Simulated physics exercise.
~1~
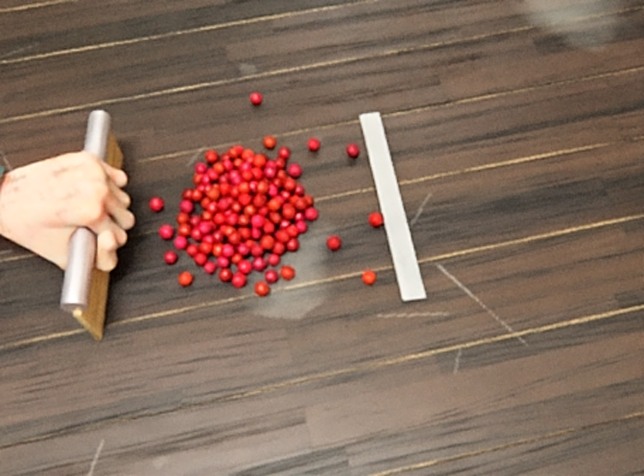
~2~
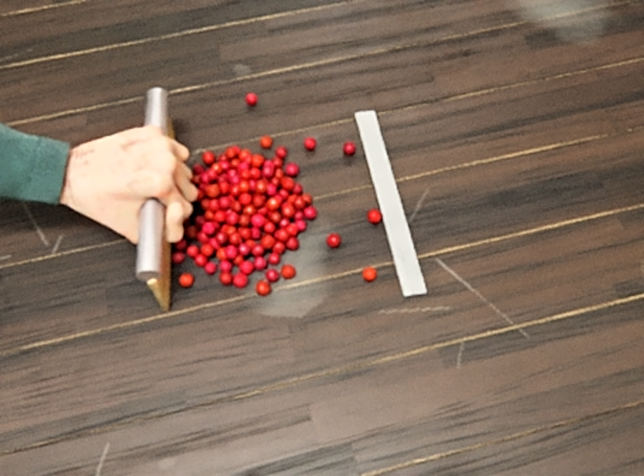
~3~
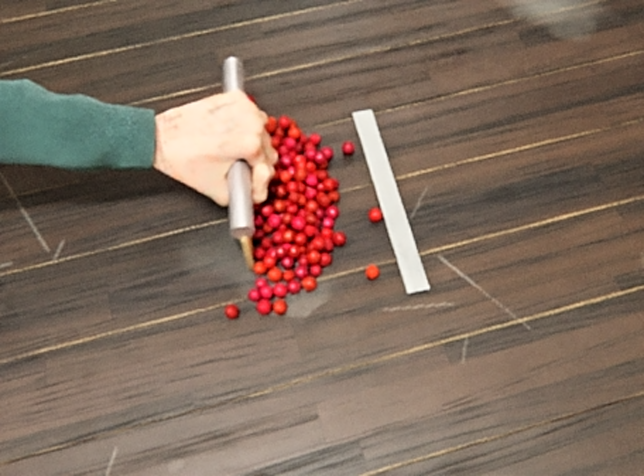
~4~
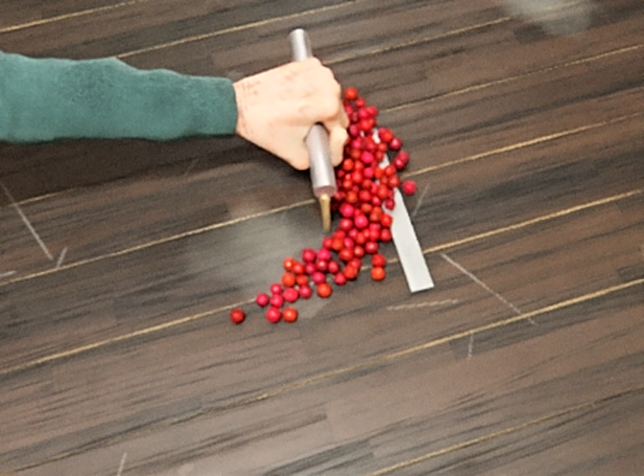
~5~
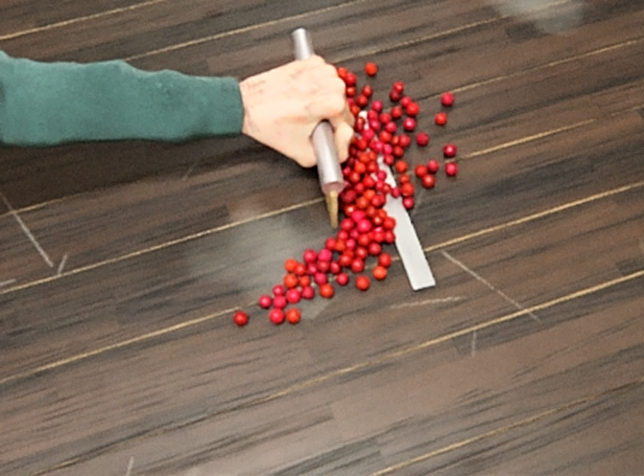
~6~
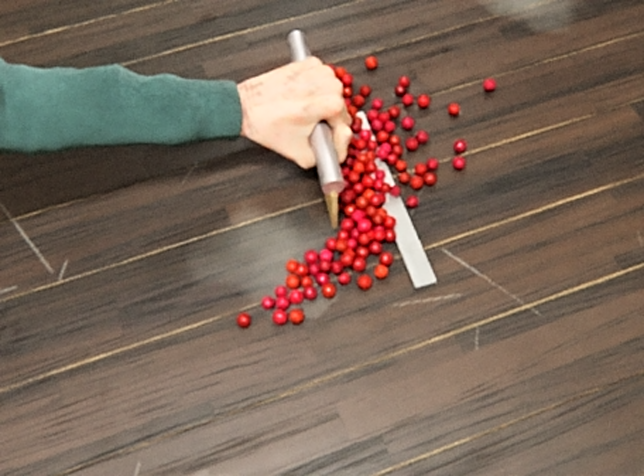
A hand in a green sleeve grips a grey cylindrical handle on a wooden scraper at the left of a dark plank floor, seen from above. Beside it lies a loose heap of red berries, with a pale flat strip fixed across the path farther right. The hand pushes the scraper right and slightly upward, gathering the berries into a slanting band. They reach the strip, and some roll over and past its upper end. The scraper stops just short of the strip, leaving berries against and on it, several scattered beyond, and a tail trailing lower left.
